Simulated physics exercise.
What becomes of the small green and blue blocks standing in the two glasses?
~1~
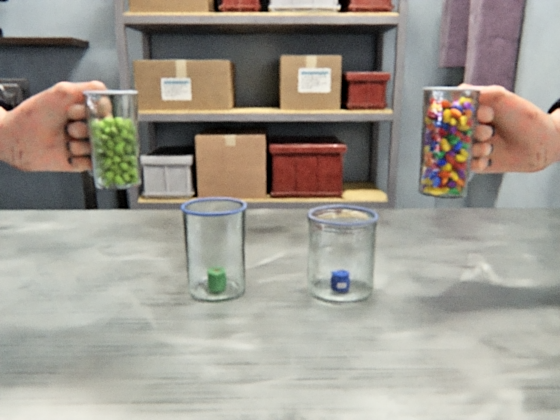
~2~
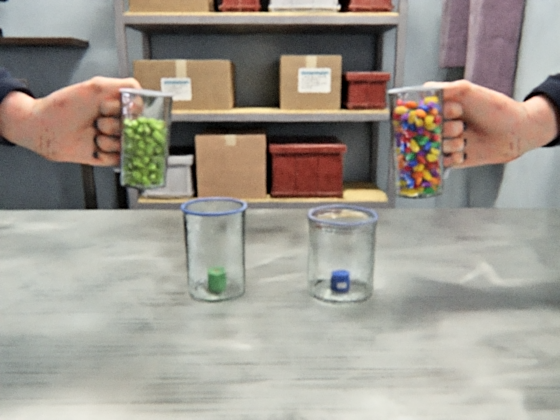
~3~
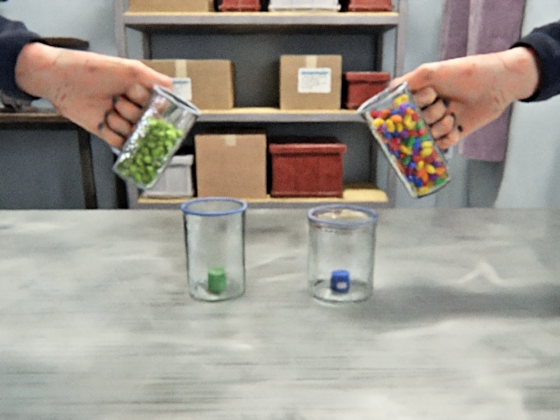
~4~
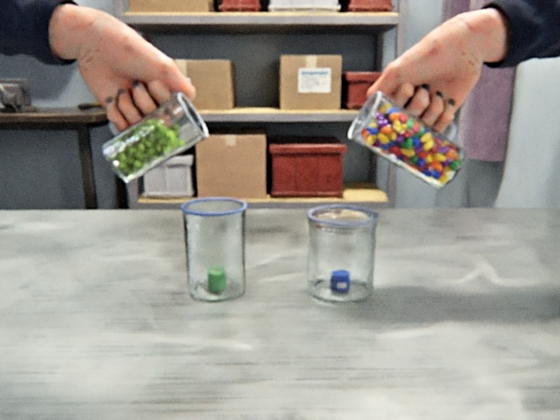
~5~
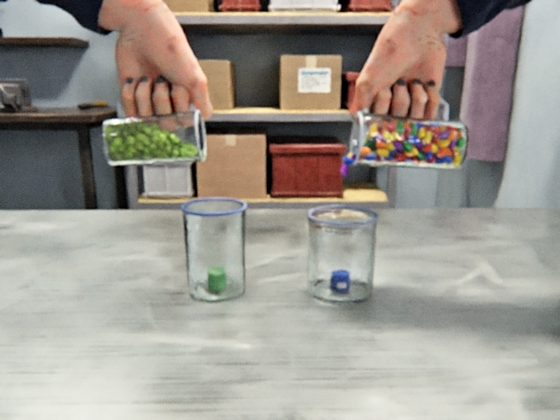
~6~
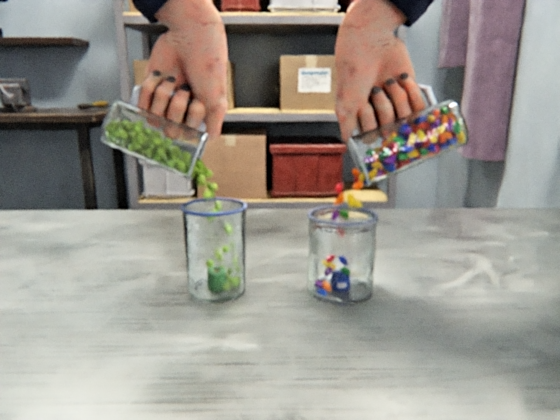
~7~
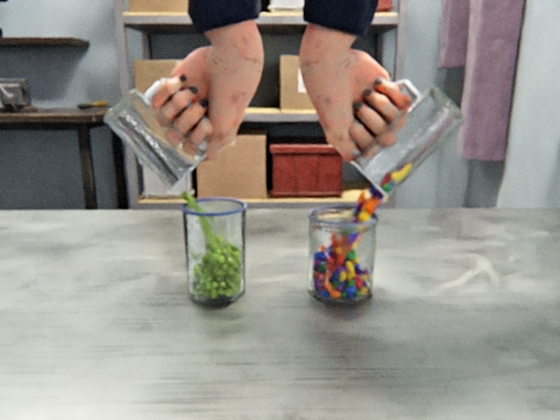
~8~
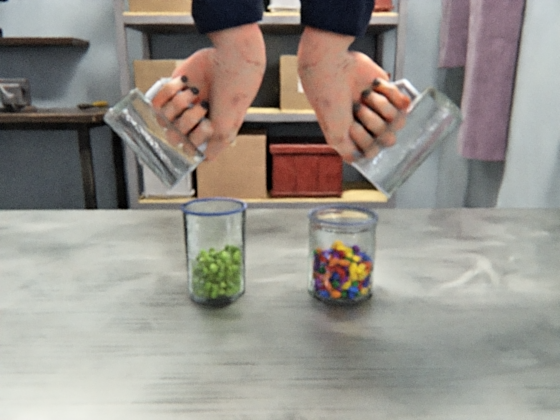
Both get buried, the green block under the green pieces on the left and the blue block under the multicoloured pieces on the right.
On a grey table, two hands pour green and multicoloured pieces into glasses, burying both small blocks.
